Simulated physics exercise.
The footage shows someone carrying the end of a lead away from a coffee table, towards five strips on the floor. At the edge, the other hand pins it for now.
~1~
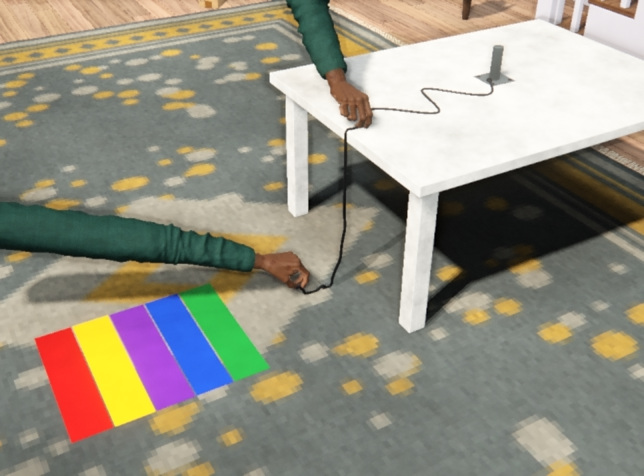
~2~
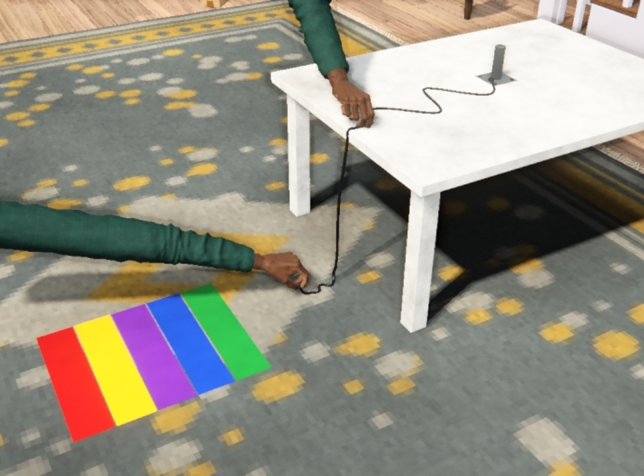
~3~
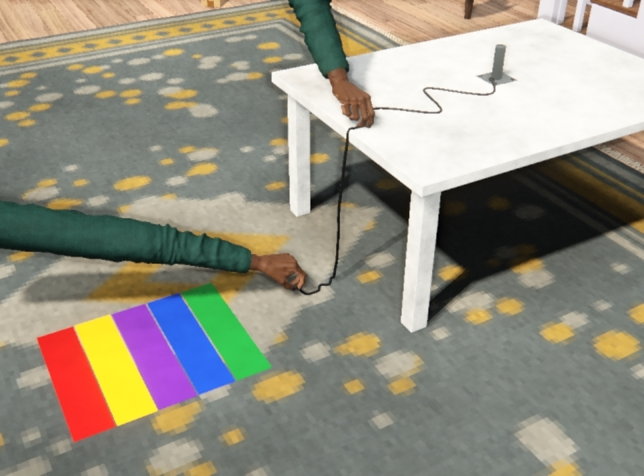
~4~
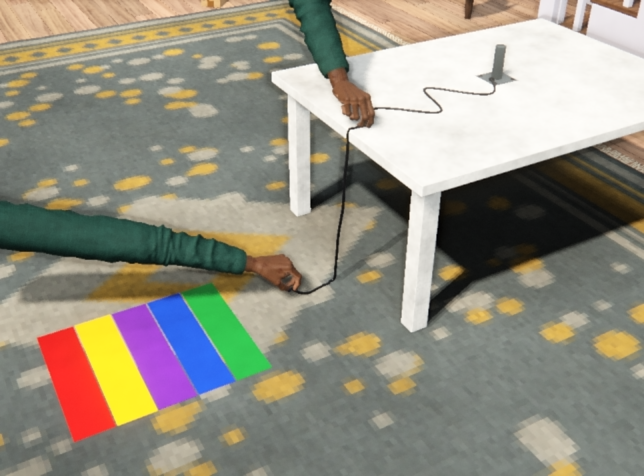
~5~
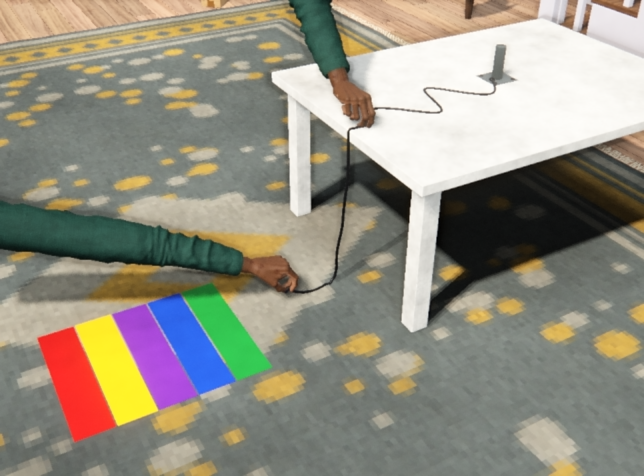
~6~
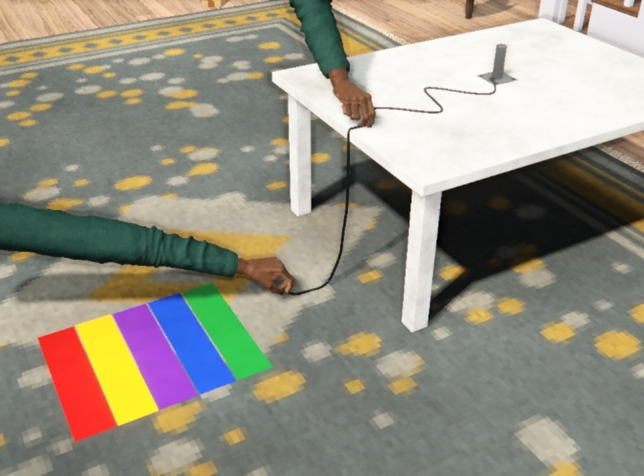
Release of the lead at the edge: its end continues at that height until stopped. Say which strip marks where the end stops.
The red strip marks it.
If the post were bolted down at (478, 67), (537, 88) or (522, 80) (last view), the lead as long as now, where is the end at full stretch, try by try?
Roughly (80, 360), (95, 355) and (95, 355), try by try.
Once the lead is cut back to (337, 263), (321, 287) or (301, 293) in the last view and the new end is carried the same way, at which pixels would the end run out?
So, going through them: (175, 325) first, (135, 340) next, (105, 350) last.
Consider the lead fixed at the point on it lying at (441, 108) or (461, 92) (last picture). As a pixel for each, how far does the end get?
Try one gives about (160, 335); try two, about (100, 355).
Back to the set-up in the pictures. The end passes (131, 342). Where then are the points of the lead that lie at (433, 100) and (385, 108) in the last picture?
They move to (395, 112) and (335, 155) respectively.
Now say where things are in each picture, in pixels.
The first picture shows end (300, 286); green (241, 357); blue (205, 371); purple (167, 385); yellow (127, 399); red (85, 414).
The second picture shows end (299, 286); lead through (491, 94) (425, 93) (406, 111) (359, 127) (339, 199) (336, 267).
The third picture shows end (297, 287).
The fourth picture shows end (292, 288); lead through (492, 94) (426, 93) (407, 110) (359, 127) (344, 198) (336, 266).
The fifth picture shows end (289, 290).
The sixth picture shows end (284, 291); lead through (492, 93) (426, 93) (407, 110) (360, 127) (347, 197) (336, 266).
Soon after, end near (131, 342); over purple.
After that, end near (93, 355); over yellow.
At the stop, end near (70, 363); over red. The end stops over the red strip.
